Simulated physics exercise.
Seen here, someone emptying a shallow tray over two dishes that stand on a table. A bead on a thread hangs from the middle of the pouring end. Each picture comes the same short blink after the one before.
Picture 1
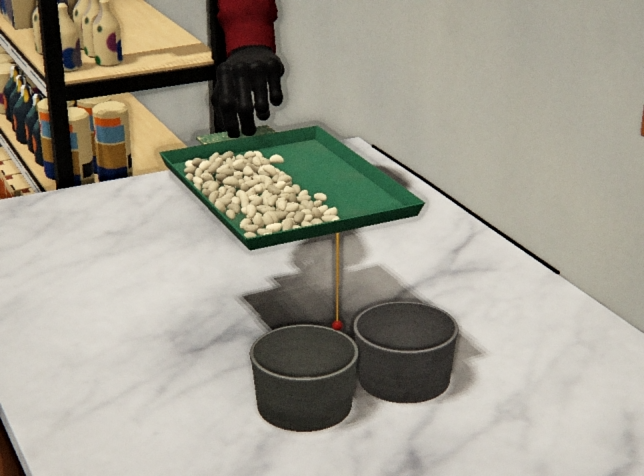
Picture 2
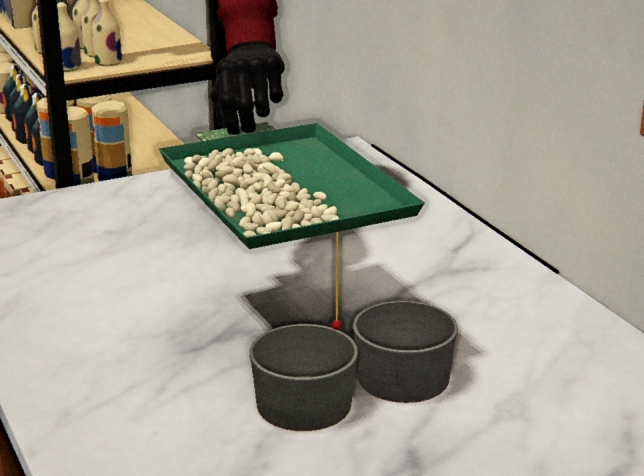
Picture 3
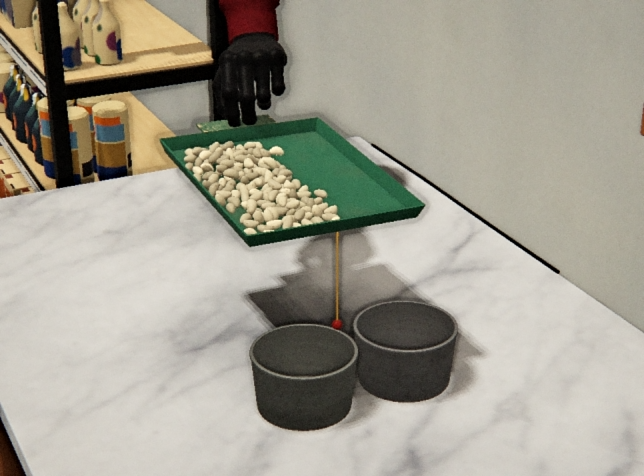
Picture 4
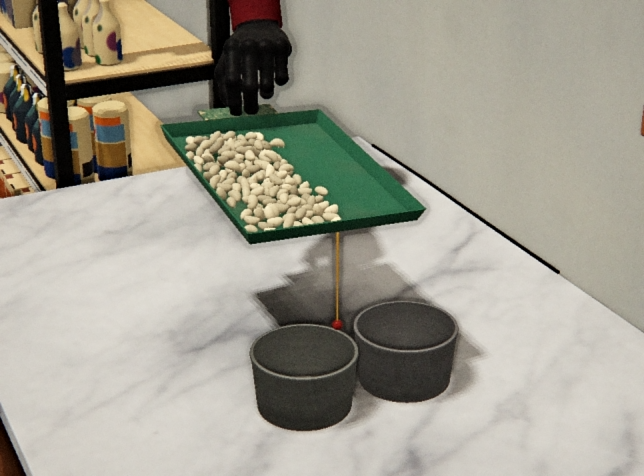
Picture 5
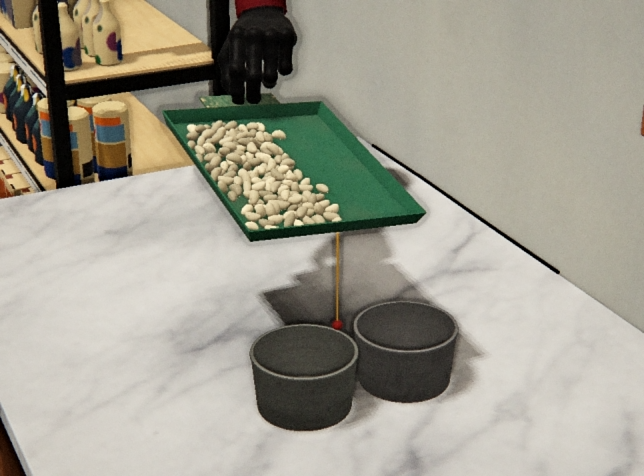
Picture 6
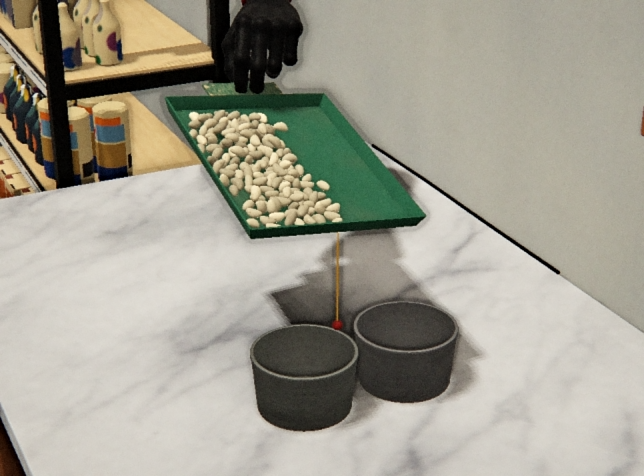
Green tray of white beans tilting gradually above two dark dishes on a marble table, a black-gloved hand rising behind it.
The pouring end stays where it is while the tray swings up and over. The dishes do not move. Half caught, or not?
In the dishes lies more than half of it.
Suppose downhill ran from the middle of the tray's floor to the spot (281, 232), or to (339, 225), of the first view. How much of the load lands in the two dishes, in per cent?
First some 40, then 40 per cent.
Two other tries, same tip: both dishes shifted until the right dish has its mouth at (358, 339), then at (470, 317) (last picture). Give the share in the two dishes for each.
Roughly 30 per cent, and 80 per cent.
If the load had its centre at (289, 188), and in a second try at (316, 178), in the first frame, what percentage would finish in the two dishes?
Roughly 80 per cent, and 90 per cent.
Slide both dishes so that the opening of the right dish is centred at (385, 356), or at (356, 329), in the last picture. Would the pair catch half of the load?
The first try: Not half. The second: Under half.
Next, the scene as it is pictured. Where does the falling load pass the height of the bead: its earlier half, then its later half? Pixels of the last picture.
First near (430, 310), later near (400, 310).
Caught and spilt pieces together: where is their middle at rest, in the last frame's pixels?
Roughly at (413, 367).
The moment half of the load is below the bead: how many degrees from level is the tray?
At some 85 degrees.
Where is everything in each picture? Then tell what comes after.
In the first frame, corners of the pouring end at (250, 236) and (418, 202), level; middle of the load at (258, 189), white beans; left dish at (327, 399); right dish at (430, 371); bead on its thread at (337, 325).
In the second frame, corners of the pouring end at (249, 234) and (417, 202), level; middle of the load at (258, 187).
In the third frame, corners of the pouring end at (250, 232) and (418, 203), tipped barely, lowest at the right corner; middle of the load at (258, 183).
In the fourth frame, corners of the pouring end at (251, 230) and (419, 207), tipped a little, lowest at the right corner; middle of the load at (259, 177).
In the fifth frame, corners of the pouring end at (253, 228) and (419, 210), tipped a little, lowest at the right corner; middle of the load at (261, 170).
In the sixth frame, corners of the pouring end at (254, 226) and (419, 213), tipped clearly, lowest at the right corner; middle of the load at (262, 164); left dish at (327, 398); right dish at (430, 371).
Soon after the last picture, tray tipped steeply; most on the tray; a stray few in the right dish; a small part in the air.
A little later, tray tipped right over; a small part on the tray; about two thirds in the right dish; a small part outside both; a small part in the air.
Later still, tray tipped past a quarter turn; most in the right dish; about a quarter outside both.
At rest, tray tipped past a quarter turn; none in the left dish; most in the right dish; about a quarter outside both.
